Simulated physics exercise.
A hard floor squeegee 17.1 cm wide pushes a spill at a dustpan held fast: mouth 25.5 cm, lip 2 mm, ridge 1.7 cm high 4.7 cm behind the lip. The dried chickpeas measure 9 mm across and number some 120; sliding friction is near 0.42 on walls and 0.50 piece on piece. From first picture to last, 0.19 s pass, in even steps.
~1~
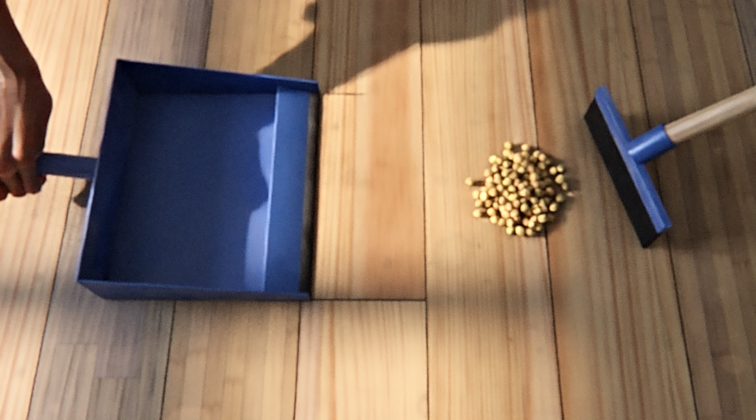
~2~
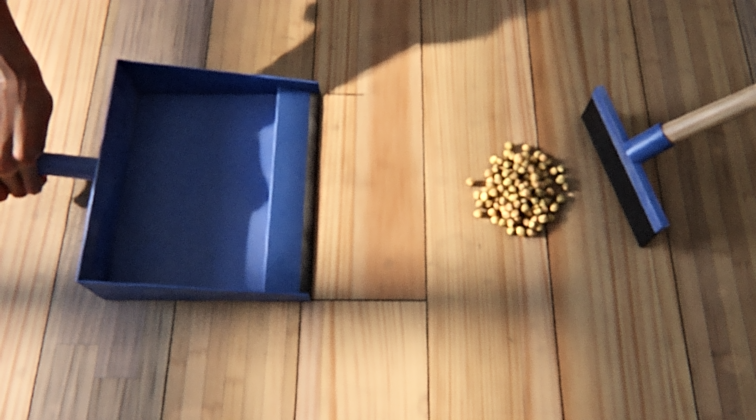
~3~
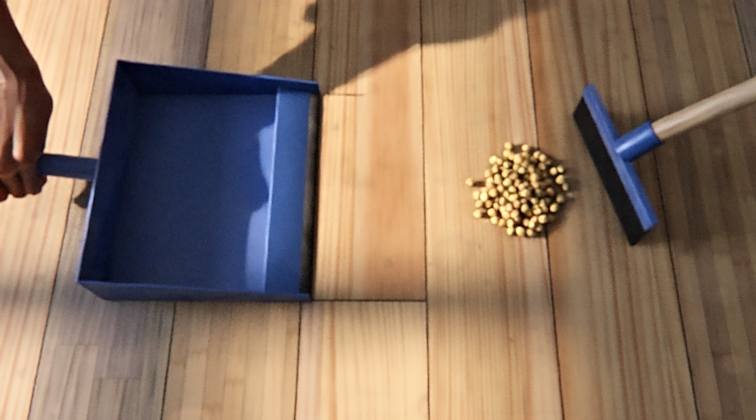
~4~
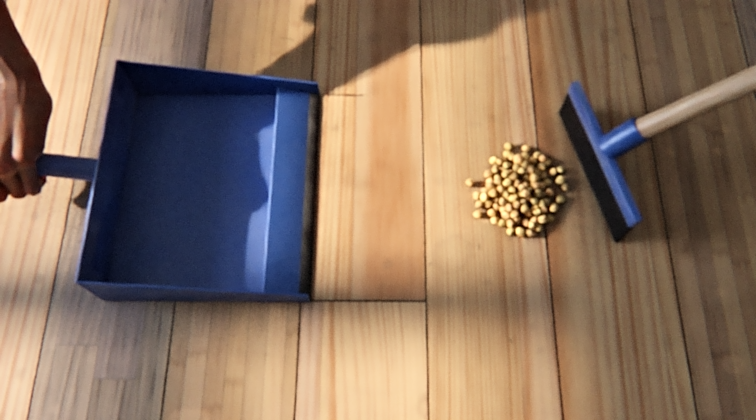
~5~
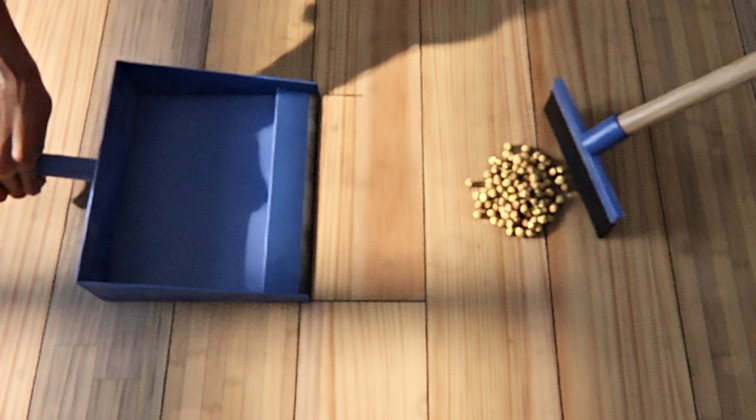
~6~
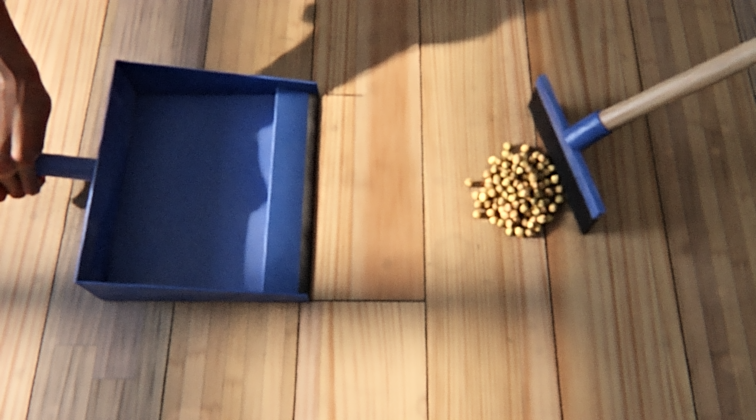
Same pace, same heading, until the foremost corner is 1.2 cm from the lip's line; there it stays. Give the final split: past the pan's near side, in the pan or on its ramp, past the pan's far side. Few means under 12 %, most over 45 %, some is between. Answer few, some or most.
Past the pan's near side: Few; in the pan or on its ramp: Few; past the pan's far side: Few.
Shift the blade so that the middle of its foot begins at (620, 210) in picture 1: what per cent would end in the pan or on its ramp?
Some 5 per cent.
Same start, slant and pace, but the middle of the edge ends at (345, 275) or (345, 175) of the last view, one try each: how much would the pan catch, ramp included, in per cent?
Some 20 and 5 per cent.
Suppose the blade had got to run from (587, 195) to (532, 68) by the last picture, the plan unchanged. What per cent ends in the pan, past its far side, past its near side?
Pan 0, far 5, near 0.
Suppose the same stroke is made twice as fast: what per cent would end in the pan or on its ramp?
It would be near 15 per cent.
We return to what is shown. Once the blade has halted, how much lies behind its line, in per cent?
About 50 per cent.
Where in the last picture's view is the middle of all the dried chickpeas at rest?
At about (355, 197).
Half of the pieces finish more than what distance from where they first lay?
Roughly 18 cm.
Then, 0.26 s after the last picture, middle of the blade 16 cm from the lip; 0 % over the lip, far side 0 %, near side 0 %.
Then, 0.43 s after the last picture, middle of the blade 8 cm from the lip; 0 % over the lip, far side 0 %, near side 0 %.
Then, 0.73 s after the last picture, middle of the blade 4 cm from the lip; 0 % over the lip, far side 0 %, near side 0 %.
In the end, near side 0 %, pan 0 %, far side 0 %, in front of the lip or behind the blade 100 %.
